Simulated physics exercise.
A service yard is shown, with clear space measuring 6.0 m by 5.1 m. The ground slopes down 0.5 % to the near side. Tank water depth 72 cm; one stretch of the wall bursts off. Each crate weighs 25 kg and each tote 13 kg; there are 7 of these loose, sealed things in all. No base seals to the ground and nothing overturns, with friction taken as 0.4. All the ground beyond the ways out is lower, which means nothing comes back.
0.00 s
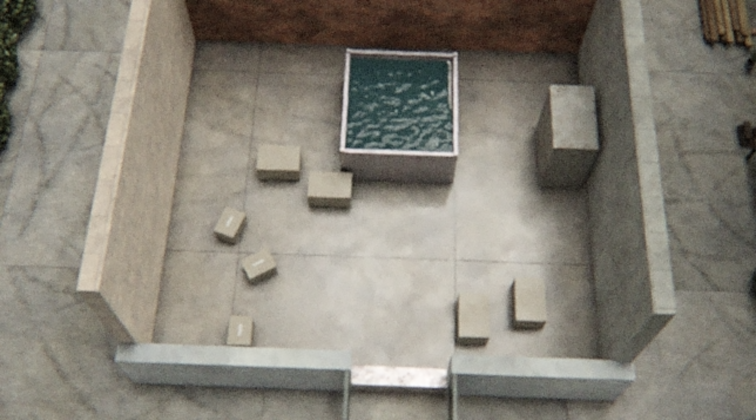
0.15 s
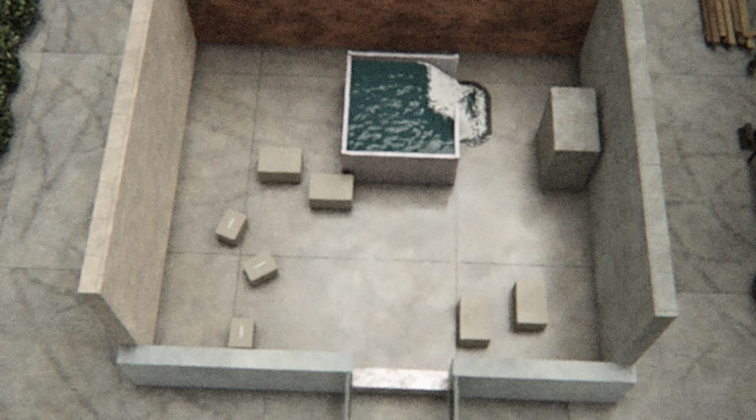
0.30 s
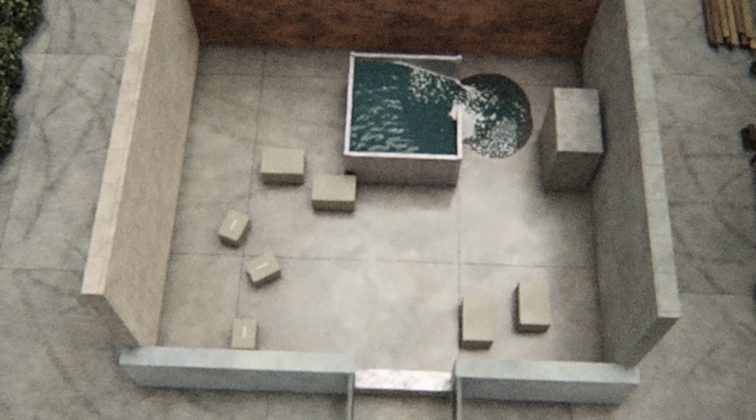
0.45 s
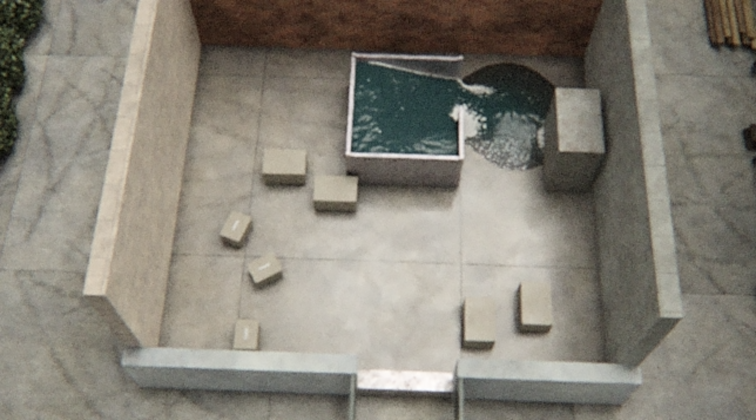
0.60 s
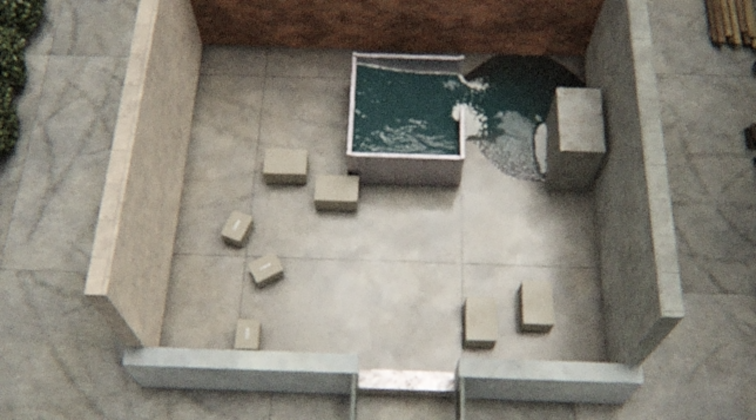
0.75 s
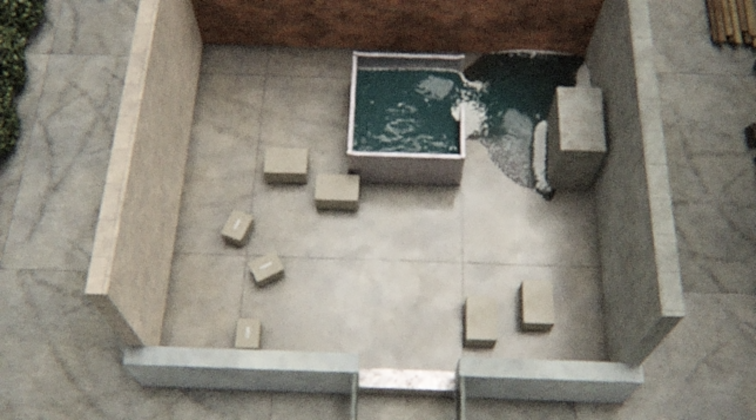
In a walled concrete yard, dark green water burst through the right side of a square tank, spread across the floor to a tall block and curled around it, while the scattered crates stayed put.
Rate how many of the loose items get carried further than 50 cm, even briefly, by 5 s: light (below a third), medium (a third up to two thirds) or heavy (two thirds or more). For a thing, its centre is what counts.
Light.
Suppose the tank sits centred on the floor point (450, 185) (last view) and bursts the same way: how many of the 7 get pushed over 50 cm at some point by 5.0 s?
The answer would then be 2.
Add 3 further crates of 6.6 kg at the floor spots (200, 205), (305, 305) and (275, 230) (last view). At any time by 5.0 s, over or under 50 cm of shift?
Going through them in turn, I'd say not that far, not that far and not that far.
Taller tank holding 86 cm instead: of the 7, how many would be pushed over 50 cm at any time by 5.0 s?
That would make 1 of them.
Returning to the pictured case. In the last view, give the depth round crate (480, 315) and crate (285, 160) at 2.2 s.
Roughly 2 and 0 cm.
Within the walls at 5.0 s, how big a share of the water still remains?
100 % or so.
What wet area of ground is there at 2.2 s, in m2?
The covered patch comes to about 11.0 m2.
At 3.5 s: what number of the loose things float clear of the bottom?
At that time, 0.
After 1.1 s 0 of 7 are over 50 cm from their spots; 0 afloat.
After 2.2 s 0 of 7 are over 50 cm from their spots; 0 afloat.
After 3.5 s 0 of 7 are over 50 cm from their spots; 0 afloat.
After 5.0 s 1 of 7 are over 50 cm from their spots, and 1 have been at some point; 0 afloat.
